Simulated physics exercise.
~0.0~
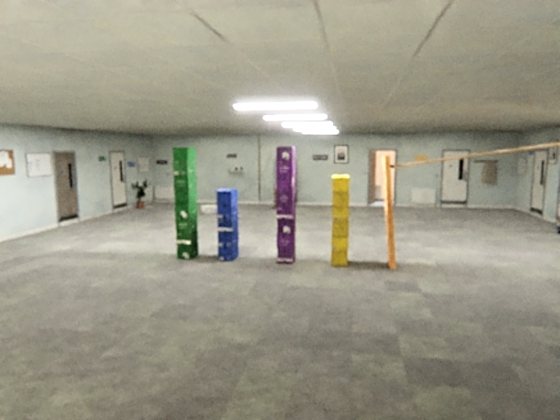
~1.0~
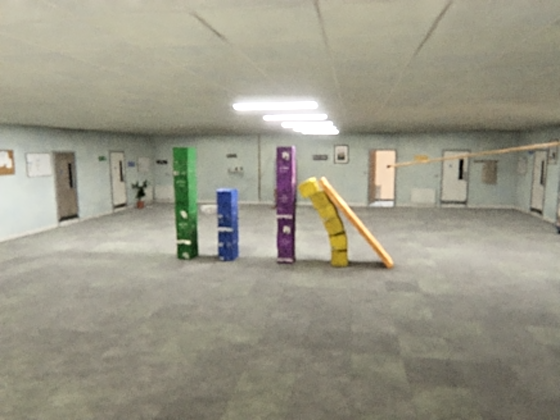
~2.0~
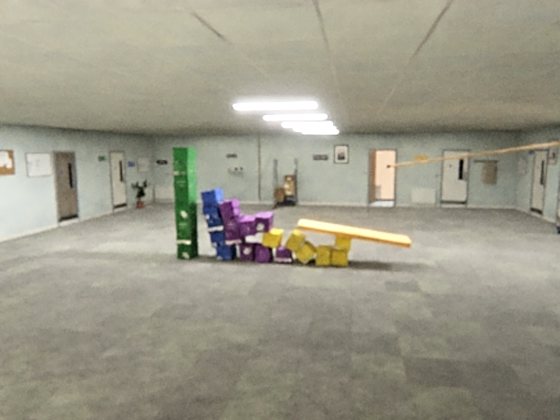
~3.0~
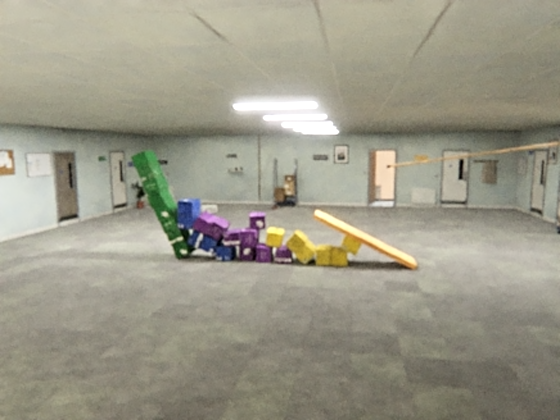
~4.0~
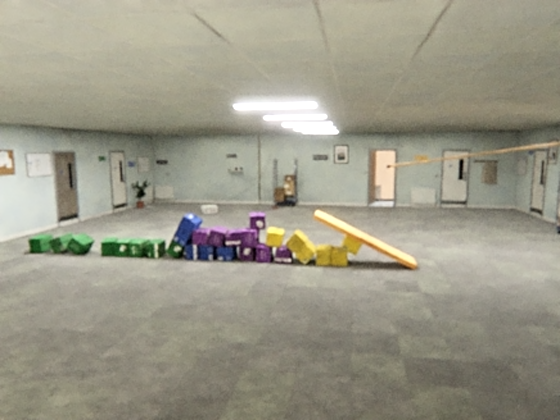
Four stacks of taped boxes, a tall green one, a short blue one, a tall purple one and a medium yellow one, stand in a row from left to right across a wide, grey-carpeted room, seen from a fixed view facing them. An orange board upright at the right end tips left into the yellow stack, which bends over. The yellow boxes topple into the purple stack, and purple and blue collapse leftward together. The green stack then leans and falls left. Finally, green boxes lie strung along the floor beside a jumbled heap, with the board resting aslant on yellow boxes.
